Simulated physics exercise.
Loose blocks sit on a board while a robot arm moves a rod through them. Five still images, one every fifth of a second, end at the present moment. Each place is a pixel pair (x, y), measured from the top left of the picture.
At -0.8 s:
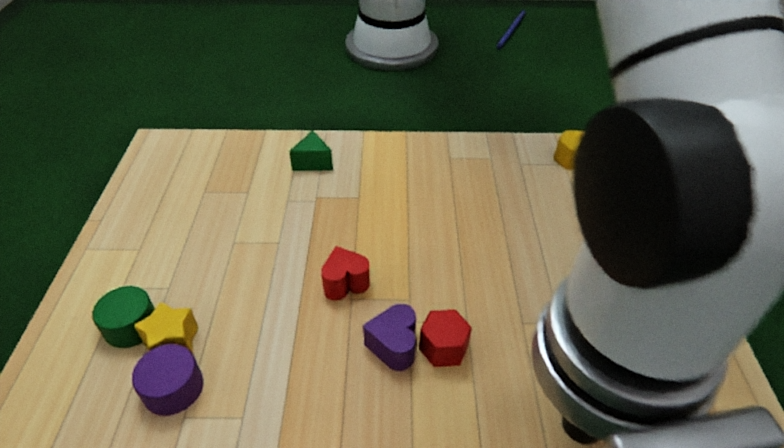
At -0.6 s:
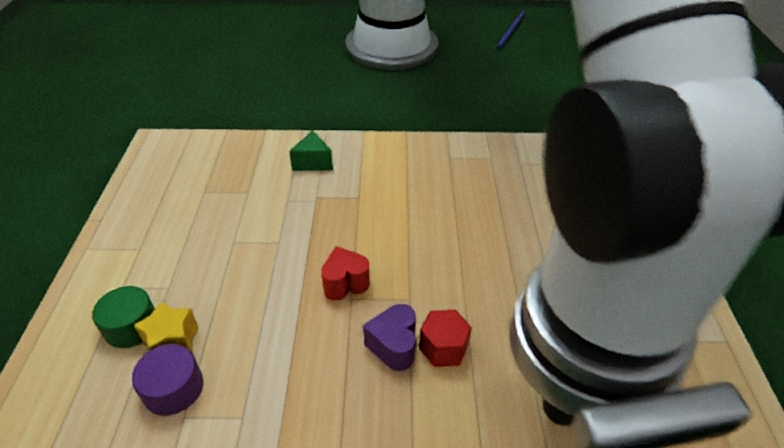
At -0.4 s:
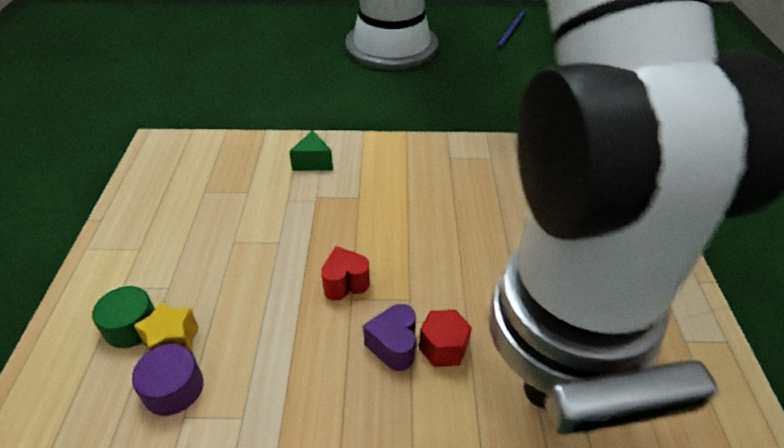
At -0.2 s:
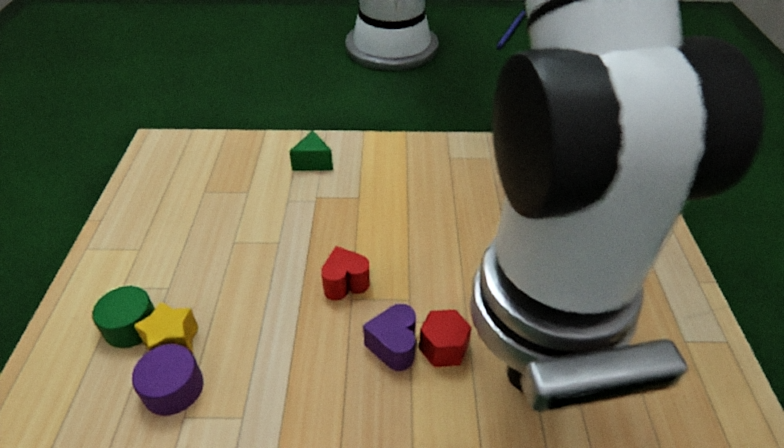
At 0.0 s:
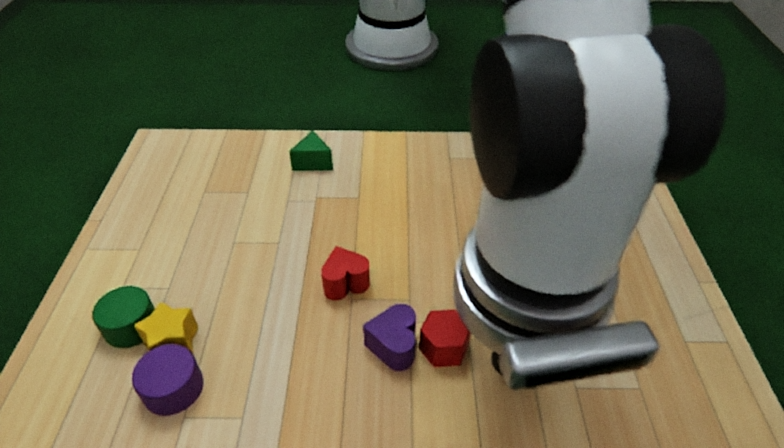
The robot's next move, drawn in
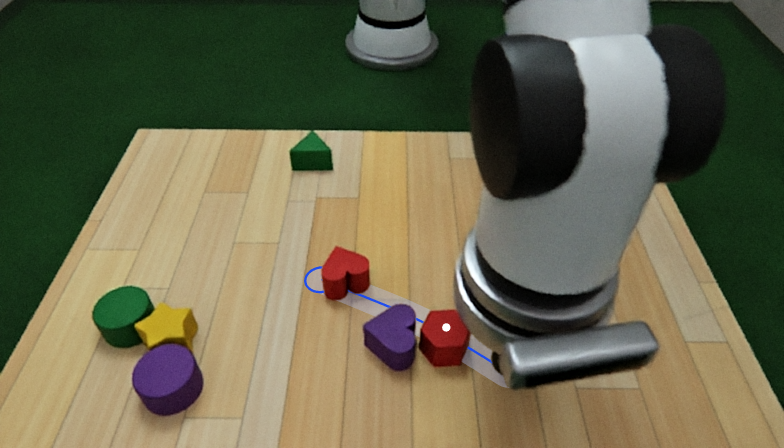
On a wooden board, a robot arm moves left and upward while the blocks stay still.
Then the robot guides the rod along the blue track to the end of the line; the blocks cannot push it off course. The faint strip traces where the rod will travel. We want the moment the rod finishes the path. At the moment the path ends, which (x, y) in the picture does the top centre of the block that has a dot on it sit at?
Located at (318, 296).
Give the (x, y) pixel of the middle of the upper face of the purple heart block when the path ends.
Top centre: (330, 333).
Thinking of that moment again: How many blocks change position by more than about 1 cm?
Going by the path, three or more of them shift by more than about 1 cm.
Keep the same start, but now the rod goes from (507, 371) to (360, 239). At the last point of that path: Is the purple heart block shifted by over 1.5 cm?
The answer is yes.
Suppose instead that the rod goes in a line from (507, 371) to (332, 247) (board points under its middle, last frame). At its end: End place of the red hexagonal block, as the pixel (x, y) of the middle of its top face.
My prediction: (377, 300).
The drawn path runs from (507, 371) via (411, 317), ending at (321, 279); the dot is on the red hexagonal block.
On the path given first. One third of the way, rod (443, 322); purple heart block (366, 326), turned 25° anticlockwise; red hexagonal block (404, 312), turned 25° anticlockwise.
Two thirds of the way, rod (380, 293); purple heart block (332, 332), turned 85° anticlockwise; red hexagonal block (342, 298), turned 75° anticlockwise.
At the end, rod (320, 269); red heart block (305, 240); purple heart block (330, 333), turned 90° anticlockwise; red hexagonal block (318, 296), turned 130° anticlockwise.
